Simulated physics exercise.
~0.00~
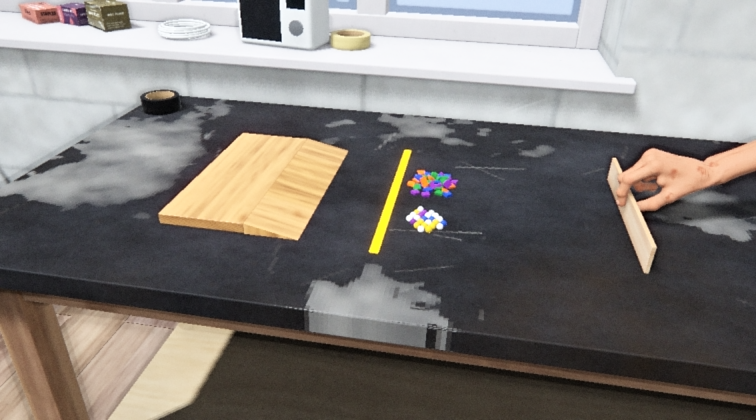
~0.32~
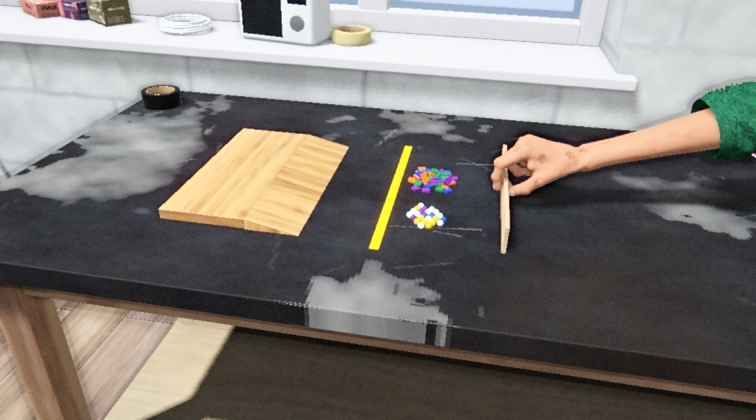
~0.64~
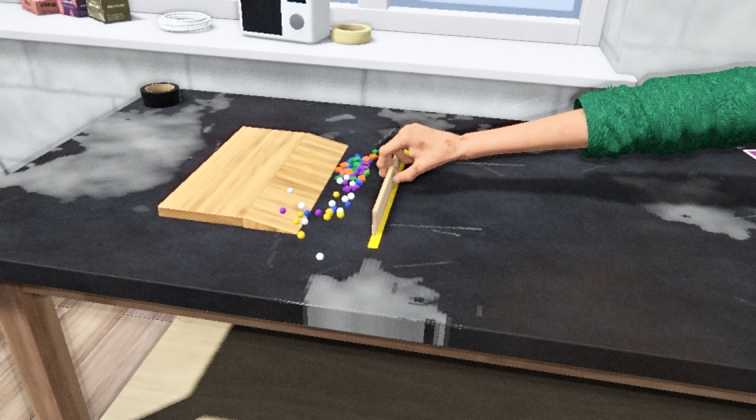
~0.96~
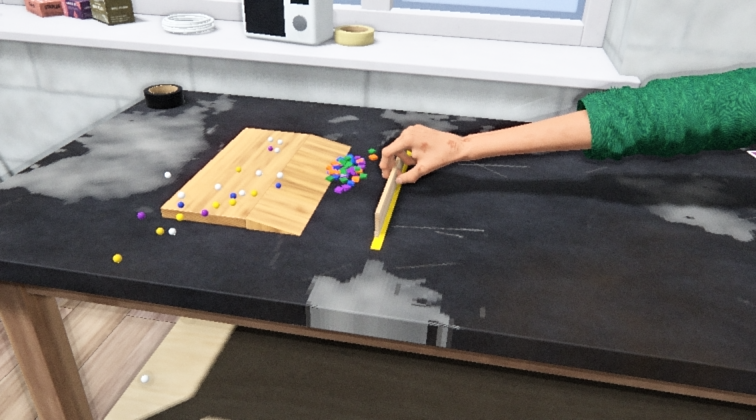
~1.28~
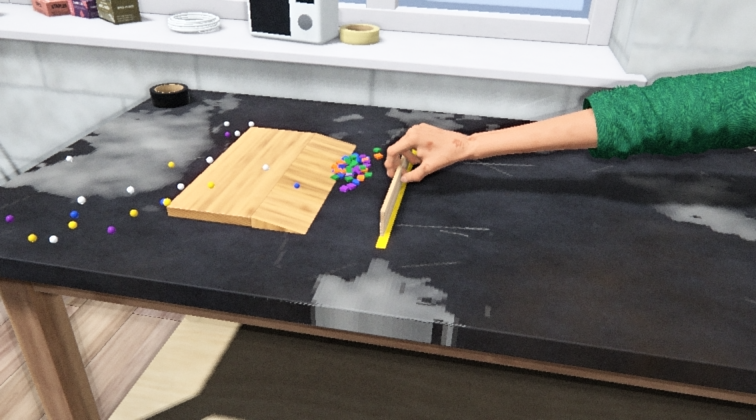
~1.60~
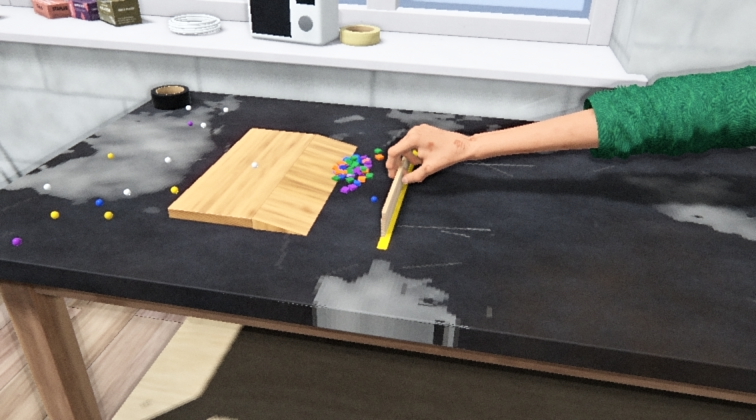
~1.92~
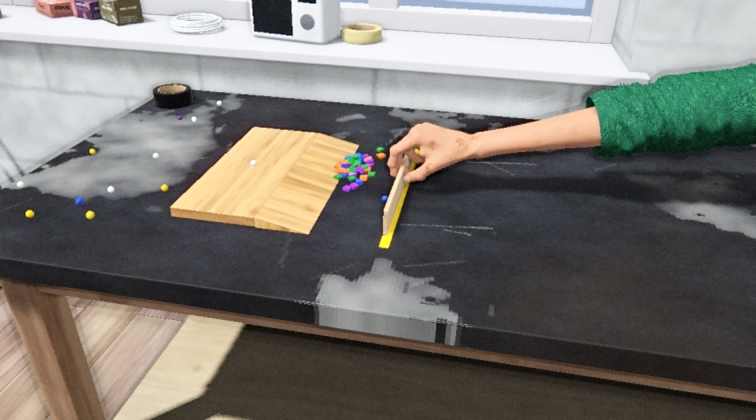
A hand, its arm in a green knitted sleeve, holds a strip of wood upright at the right of a dark, worn table, seen from above at an angle beneath a window. Two small piles of coloured bits lie beside yellow tape, with a low wooden wedge to the left. The hand sweeps the strip left, pushing both piles, and stops at the tape. The nearer white, yellow and purple bits scatter up over the wedge and roll beyond it. Finally most lie or roll past it, while the farther, multicoloured pile stays clustered at its right edge.
